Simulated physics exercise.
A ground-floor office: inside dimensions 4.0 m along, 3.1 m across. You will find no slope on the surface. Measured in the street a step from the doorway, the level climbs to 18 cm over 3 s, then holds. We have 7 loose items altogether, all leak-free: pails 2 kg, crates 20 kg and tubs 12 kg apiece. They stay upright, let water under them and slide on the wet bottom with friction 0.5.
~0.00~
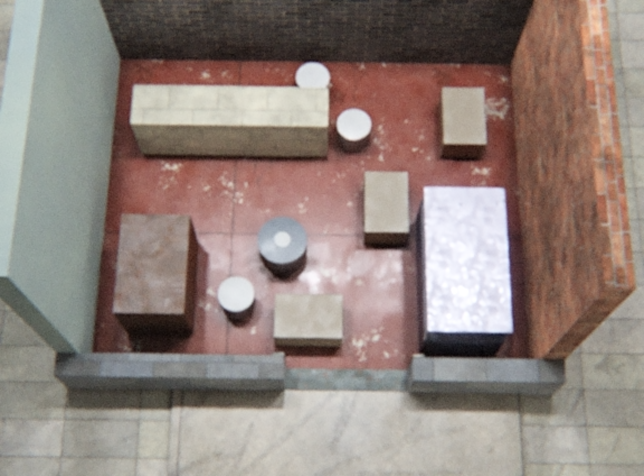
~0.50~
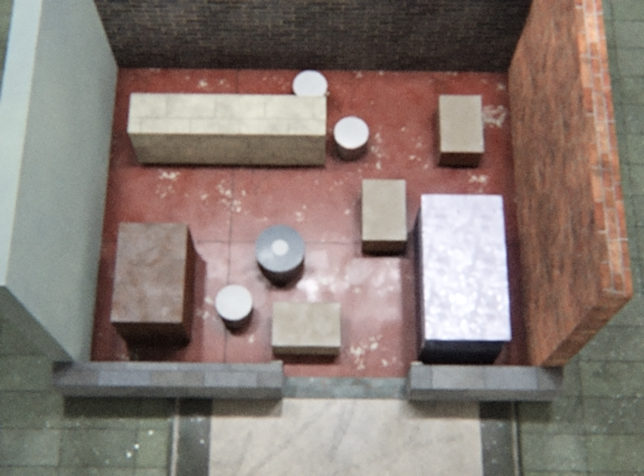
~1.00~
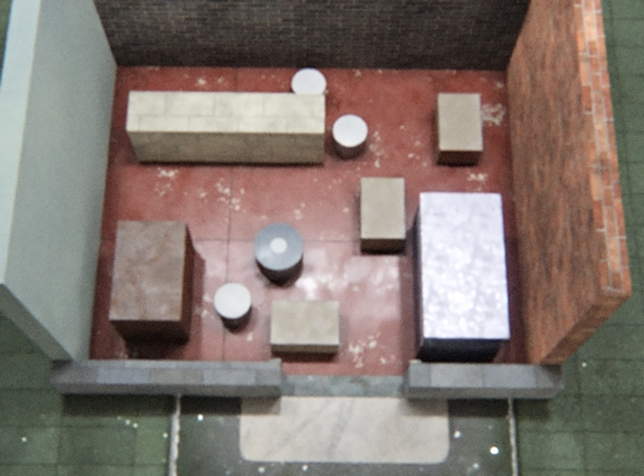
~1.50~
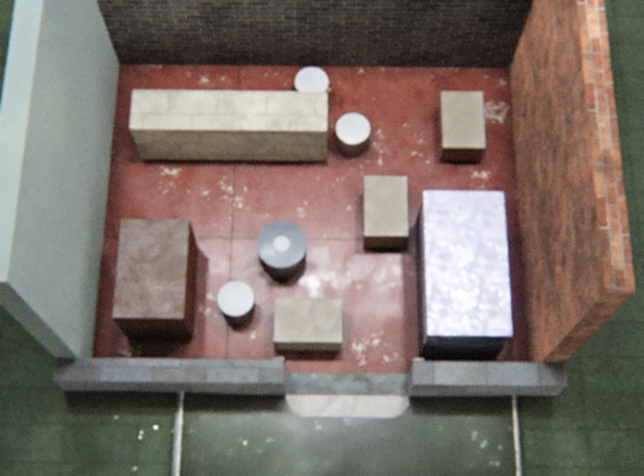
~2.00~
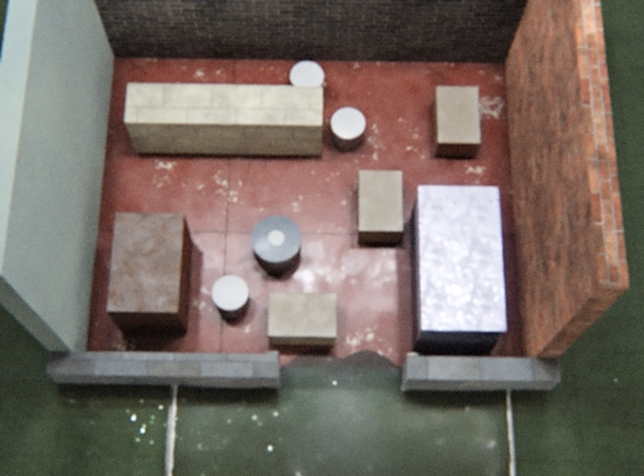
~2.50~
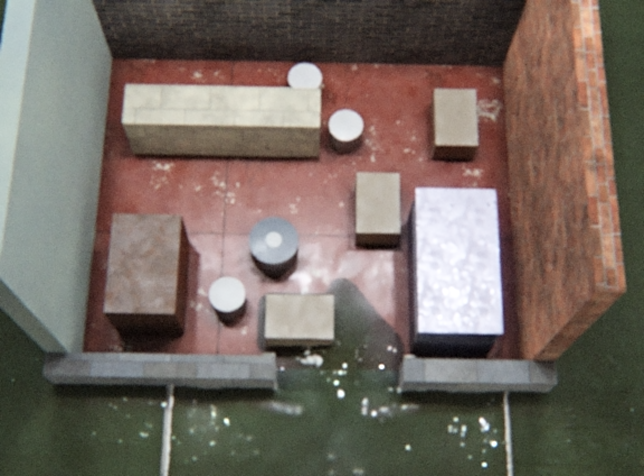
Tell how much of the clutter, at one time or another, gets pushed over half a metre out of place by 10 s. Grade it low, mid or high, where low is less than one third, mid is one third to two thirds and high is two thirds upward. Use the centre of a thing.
Grade: High.
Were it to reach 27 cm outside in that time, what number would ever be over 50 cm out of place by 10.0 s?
With that change, 7 of them.
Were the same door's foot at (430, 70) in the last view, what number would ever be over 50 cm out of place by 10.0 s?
Then 4 of them would.
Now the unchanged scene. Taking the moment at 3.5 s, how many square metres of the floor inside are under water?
Around 2.0 m2 of it.
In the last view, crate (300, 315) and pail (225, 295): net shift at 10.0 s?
Respectively 200 and 140 centimetres.
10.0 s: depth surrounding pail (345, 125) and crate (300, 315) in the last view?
Depth approx. 8 cm / 12 cm.
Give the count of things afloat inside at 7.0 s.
Count: 3.
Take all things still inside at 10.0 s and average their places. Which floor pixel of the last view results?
I'd say about (246, 147) in the last view.
After 3.5 s 0 of 7 are over 50 cm from their spots; 0 afloat.
After 4.5 s 1 of 7 are over 50 cm from their spots; 0 afloat.
After 7.0 s 5 of 7 are over 50 cm from their spots; 3 afloat.
After 10.0 s 6 of 7 are over 50 cm from their spots, and 6 have been at some point; 7 afloat.
